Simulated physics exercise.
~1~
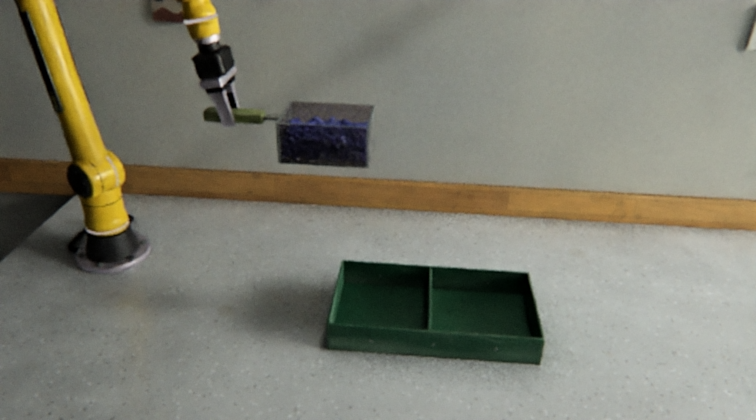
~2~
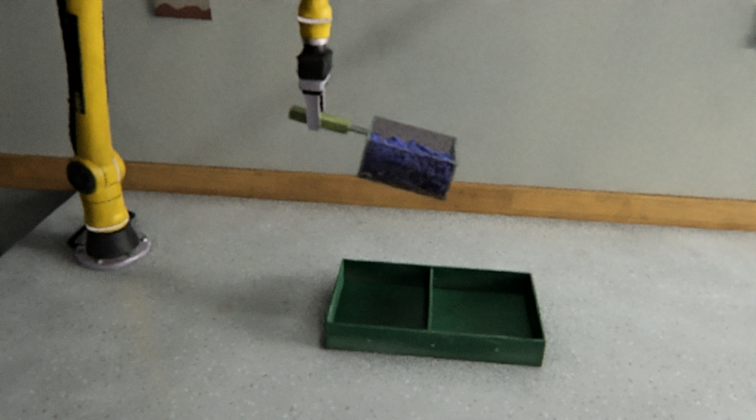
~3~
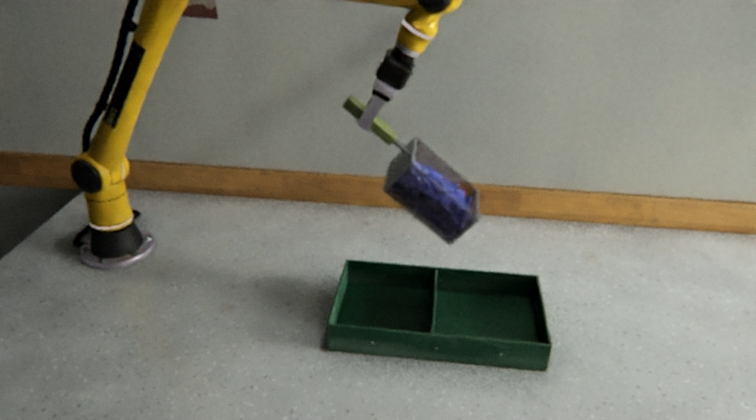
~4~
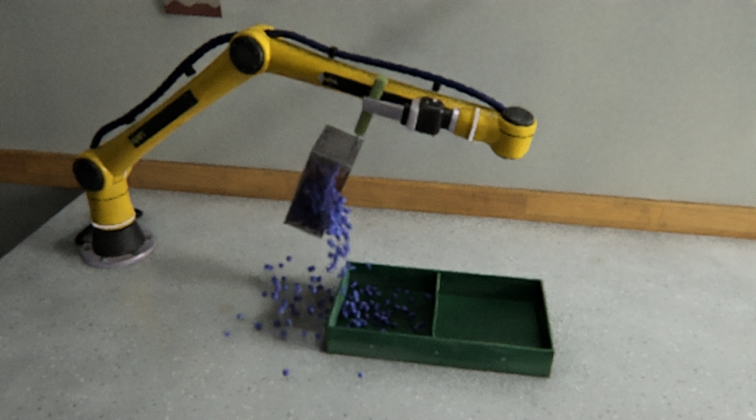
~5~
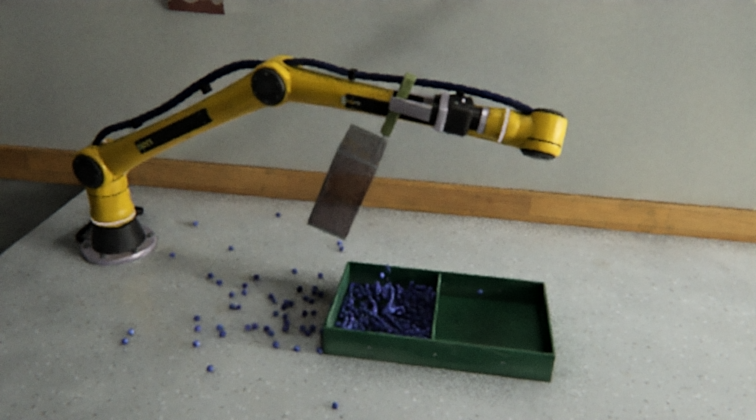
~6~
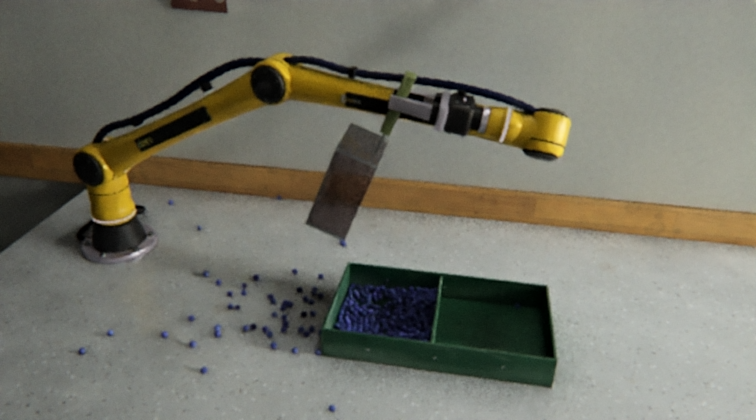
The clip opens on a yellow robot arm gripping the green handle of a clear box filled with small blue beads, held above and to the left of a green tray split by a divider. The arm carries the box to the right, tilting it downward. It then tips the box steeply back toward the left, and beads pour into the tray's left section while others scatter on the gray table. The emptied box shifts slightly right and stops. Most beads settle in the left section, with stray ones lying beside the tray.
